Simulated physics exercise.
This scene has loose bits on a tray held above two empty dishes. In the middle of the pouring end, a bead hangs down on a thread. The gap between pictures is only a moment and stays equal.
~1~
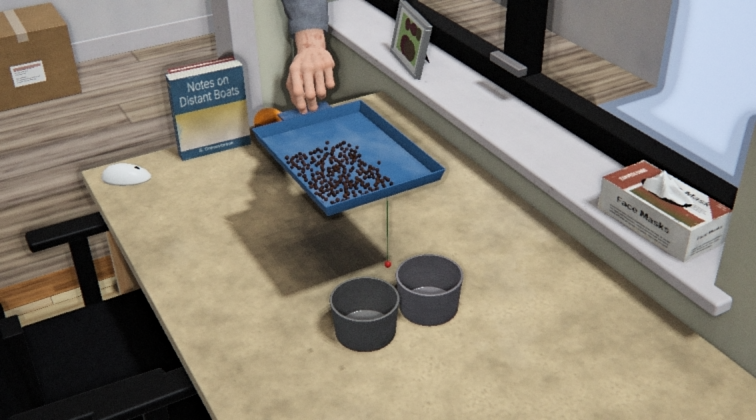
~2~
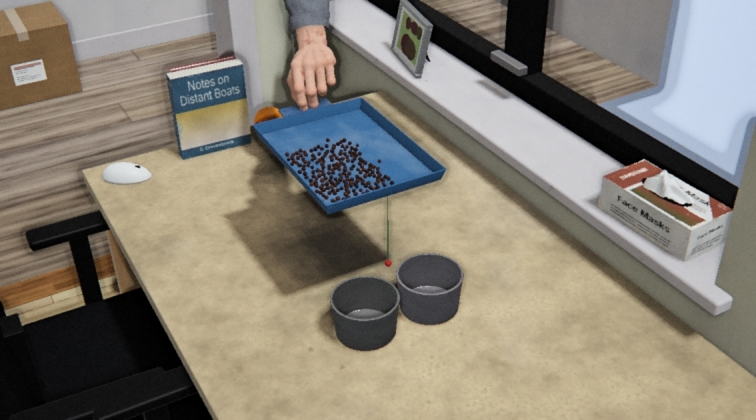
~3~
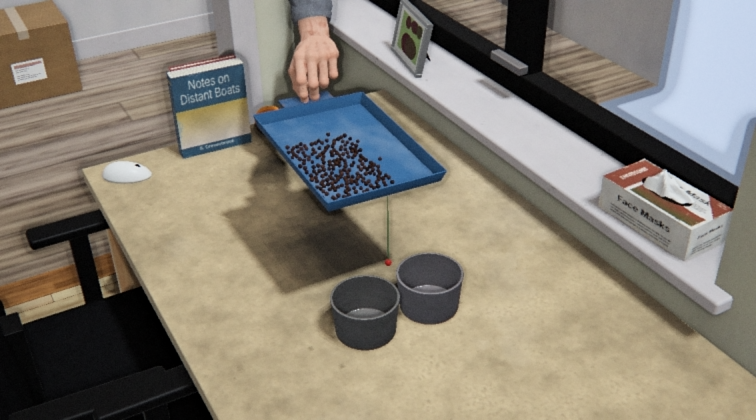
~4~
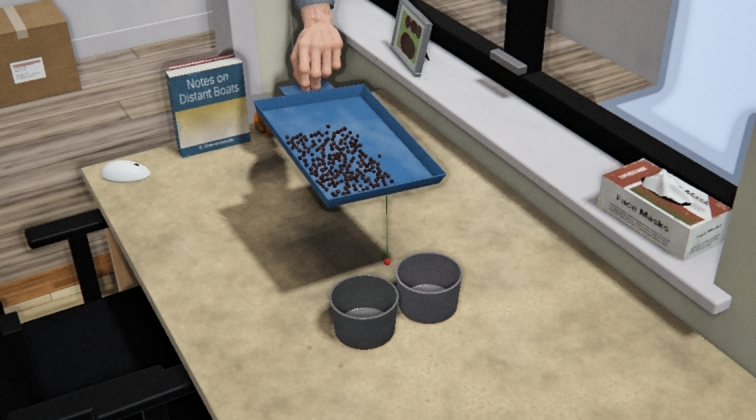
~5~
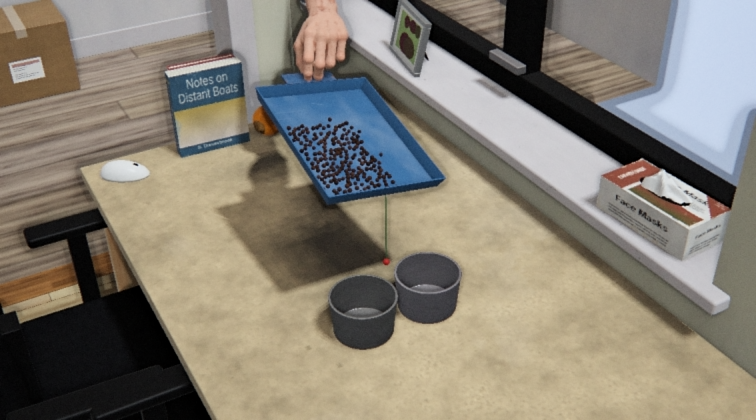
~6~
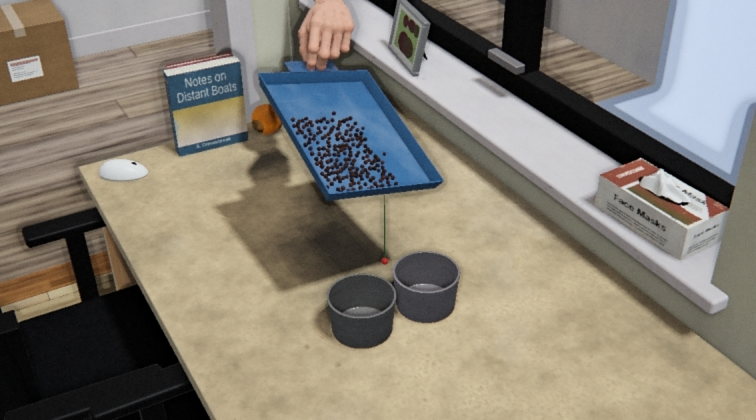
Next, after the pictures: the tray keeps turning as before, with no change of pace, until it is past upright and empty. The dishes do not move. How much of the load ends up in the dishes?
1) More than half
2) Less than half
Less than half (2).
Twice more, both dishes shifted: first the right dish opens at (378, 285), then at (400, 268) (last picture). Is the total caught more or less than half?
At place one a lesser share; at place two a lesser share.
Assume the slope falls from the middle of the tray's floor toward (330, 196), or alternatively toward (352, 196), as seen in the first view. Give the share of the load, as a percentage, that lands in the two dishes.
You'd see roughly 30 per cent the first time and 70 per cent the second.
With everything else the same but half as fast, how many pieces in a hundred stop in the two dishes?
Roughly 40 percent.
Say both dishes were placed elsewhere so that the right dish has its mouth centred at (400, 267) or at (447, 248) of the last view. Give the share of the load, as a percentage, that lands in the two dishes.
Approximately 10 percent, followed by approximately 90 percent.
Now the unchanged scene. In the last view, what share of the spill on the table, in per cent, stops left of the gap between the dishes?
Close to 10 in a hundred.
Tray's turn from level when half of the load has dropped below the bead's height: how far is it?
About 90 degrees.
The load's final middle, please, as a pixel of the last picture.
Once it all stops, the middle lies near (441, 286).
Just after the last frame, tray tipped steeply; the larger part on the tray; just a few in the right dish; just a few outside both; roughly a quarter in the air.
A moment on, tray tipped past a quarter turn; about a tenth on the tray; roughly a quarter in the right dish; roughly half outside both; about a tenth in the air.
Further on, tray tipped past a quarter turn; roughly a quarter in the right dish; roughly two thirds outside both.
When it is over, tray tipped past a quarter turn; not one in the left dish; roughly a quarter in the right dish; roughly two thirds outside both.
